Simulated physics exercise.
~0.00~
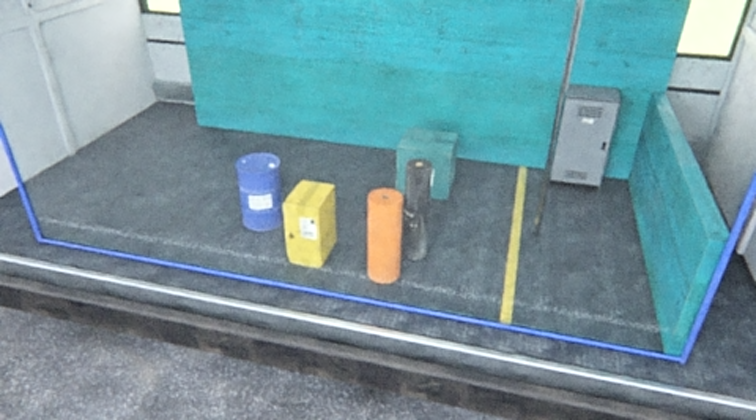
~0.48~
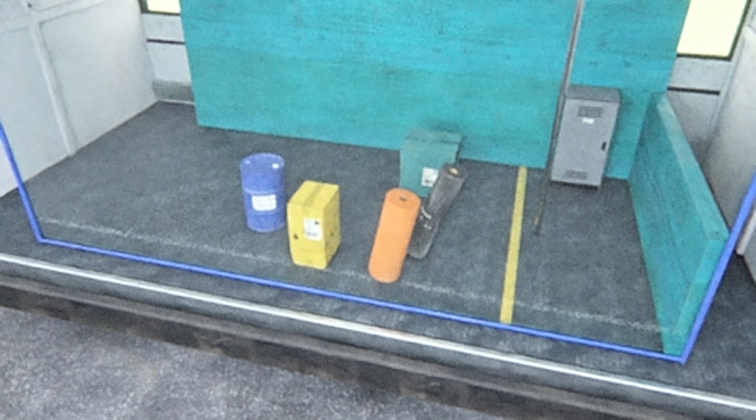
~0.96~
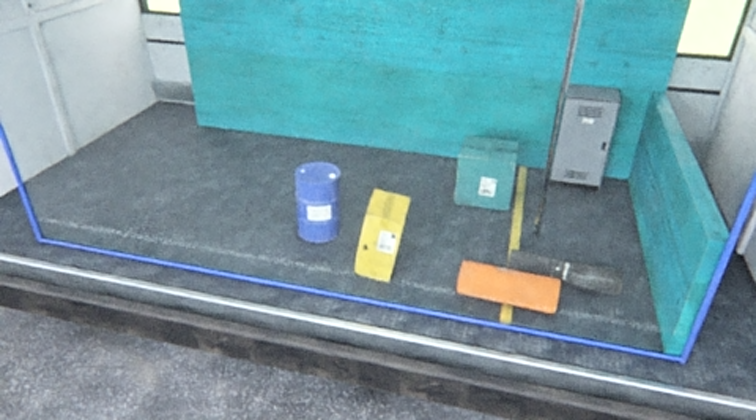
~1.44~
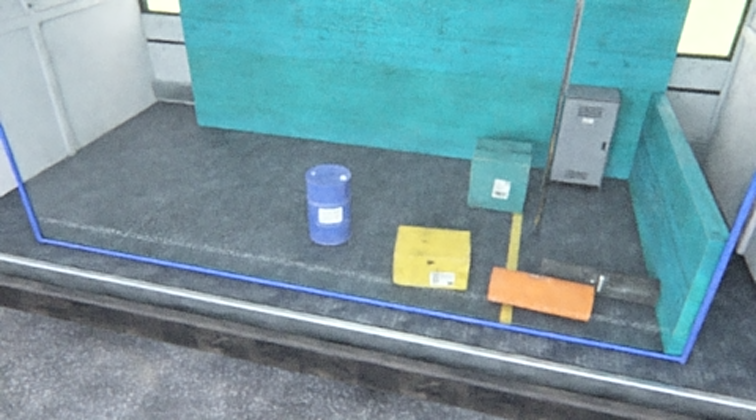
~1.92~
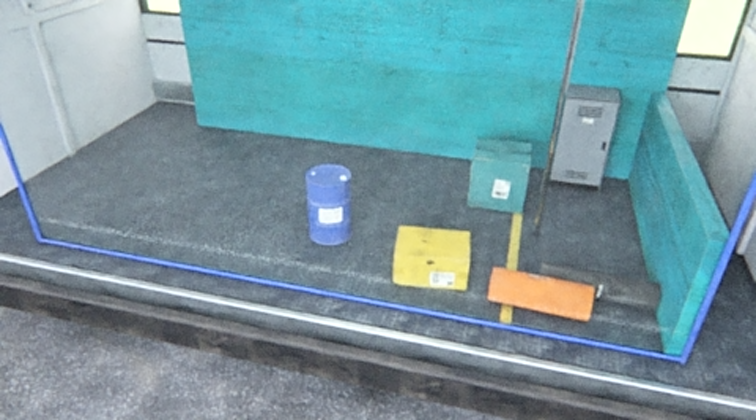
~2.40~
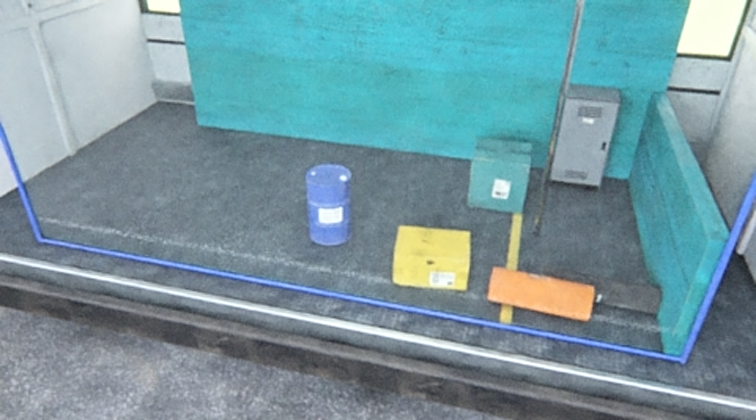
To begin with, a blue drum, a yellow pack, an orange roll, a black roll and a teal carton stand loose on the dark floor of a bay, near a grey locker and a yellow line. The two rolls start to lean to the right. Then everything loose slides right, the rolls topple onto their sides, and the yellow pack tilts. The pack tips over onto its side as the rolls travel farther. Finally the objects settle, with the orange roll lying across the yellow line, the black roll beyond it, and the drum, pack and carton stopped short, the drum still upright.
